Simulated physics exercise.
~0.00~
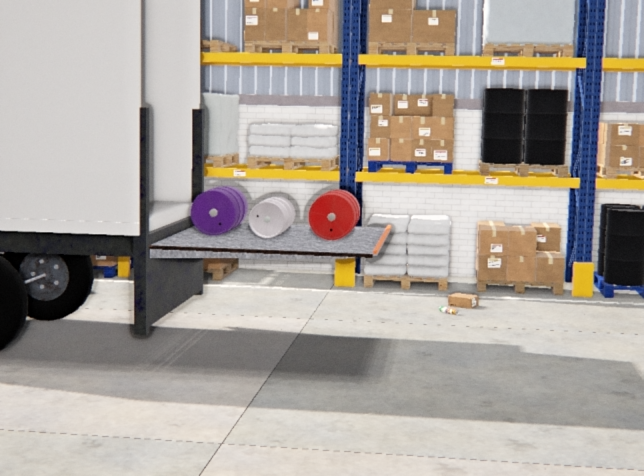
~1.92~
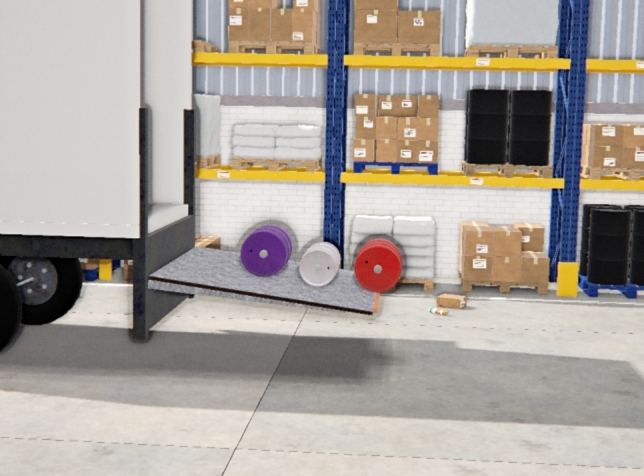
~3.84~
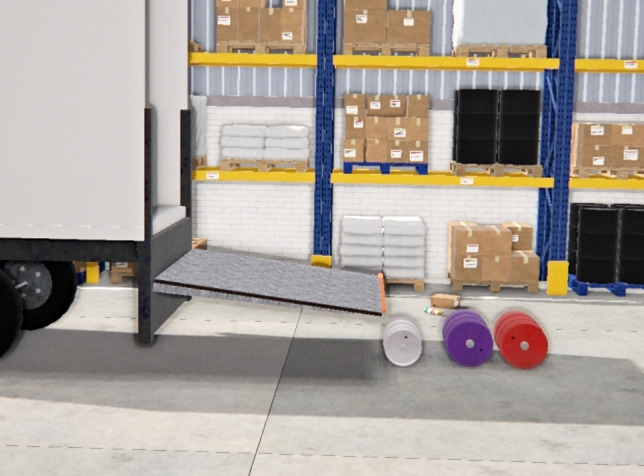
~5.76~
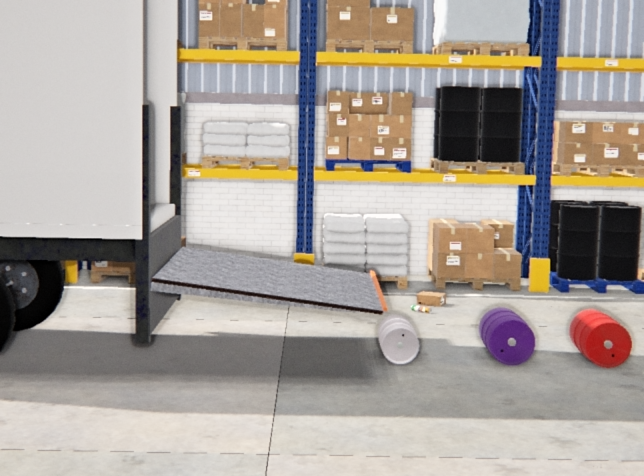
Warehouse, with a lorry's tail lift tilting down as purple, white and red drums roll right off its edge onto the floor.
